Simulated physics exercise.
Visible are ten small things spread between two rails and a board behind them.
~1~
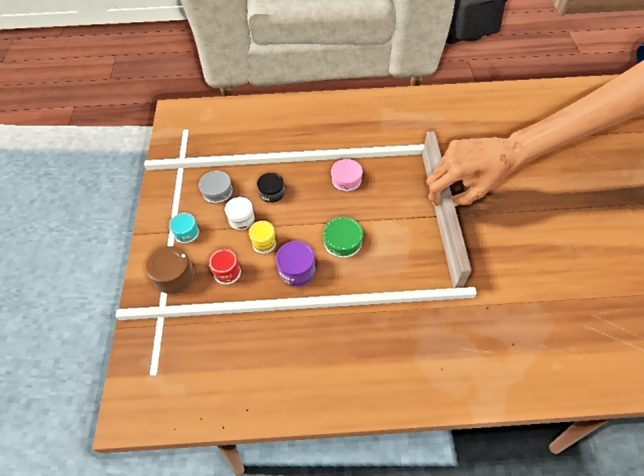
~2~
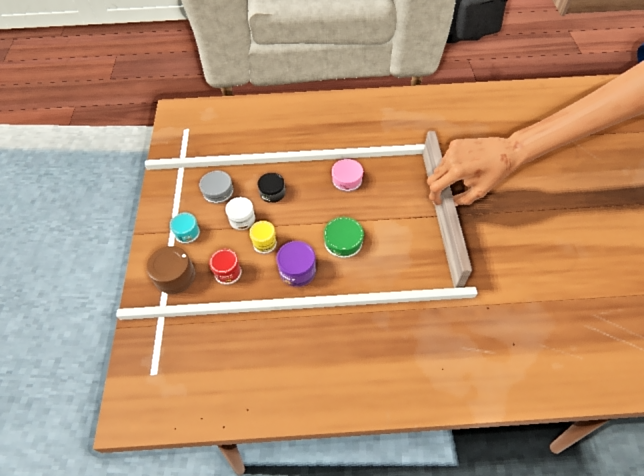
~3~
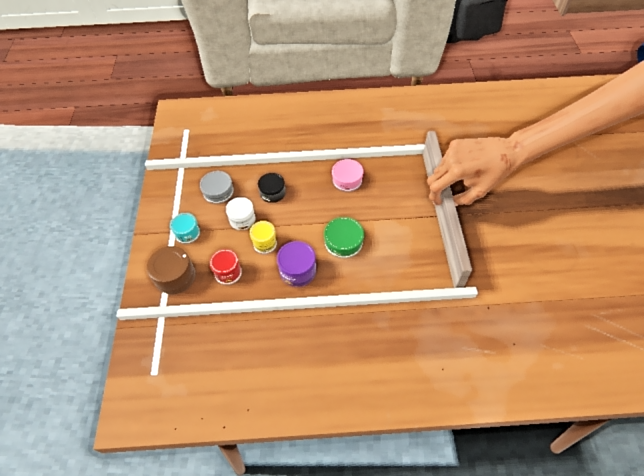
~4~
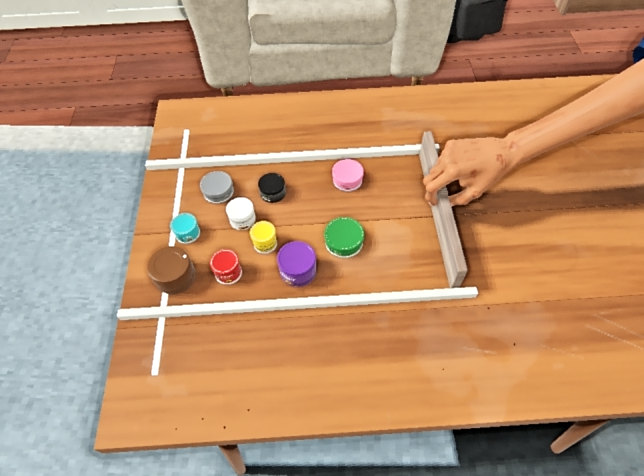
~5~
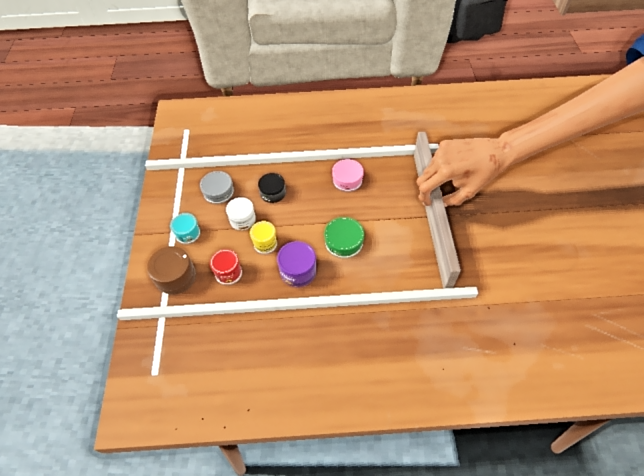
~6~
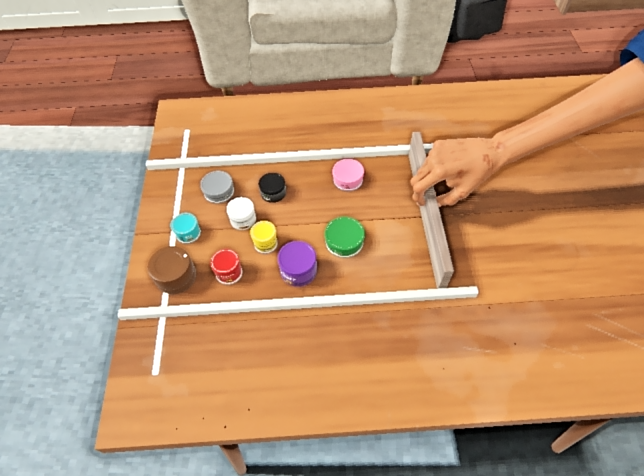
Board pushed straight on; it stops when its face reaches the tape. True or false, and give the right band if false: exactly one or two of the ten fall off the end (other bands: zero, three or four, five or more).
False, three or four fall off.
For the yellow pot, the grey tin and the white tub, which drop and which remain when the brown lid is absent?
Yellow pot: Over the edge; grey tin: Over the edge; white tub: Still there.
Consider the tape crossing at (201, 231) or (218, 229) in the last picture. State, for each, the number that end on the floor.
Ending up on the floor: First try 1, second try 0.
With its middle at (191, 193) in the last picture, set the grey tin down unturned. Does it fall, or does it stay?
From that start the object does not stay.
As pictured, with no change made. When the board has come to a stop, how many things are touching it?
That number would be 4.
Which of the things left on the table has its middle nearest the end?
Turquoise tin ends nearest.
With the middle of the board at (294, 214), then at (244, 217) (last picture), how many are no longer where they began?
The first number is 5, the next one 9.
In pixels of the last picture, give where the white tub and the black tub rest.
One ends up near (160, 218) and the other near (154, 200).
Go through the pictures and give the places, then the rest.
Brown lid (171, 270); turquoise tin (184, 228); grey tin (216, 187); board (444, 205); tape (172, 232), in the first picture.
Turquoise tin (185, 228); red tin (226, 267), in the second picture.
Grey tin (217, 187); black tub (272, 188), in the third picture.
Brown lid (172, 270); pink pot (348, 175), in the fourth picture.
Turquoise tin (186, 229); green pot (344, 238), in the fifth picture.
Brown lid (172, 270); turquoise tin (186, 229); grey tin (218, 187); board (428, 206); tape (174, 232), in the sixth picture.
Soon after, none off yet; brown lid at rest near (172, 270); turquoise tin at rest near (186, 229); grey tin at rest near (218, 187).
After that, none off yet; brown lid displaced about its own width near (126, 272); turquoise tin displaced a little near (174, 225); grey tin displaced about its own width near (174, 180).
In the end, the number that fall off is three or four; gone, yellow pot, red tin, grey tin and brown lid.
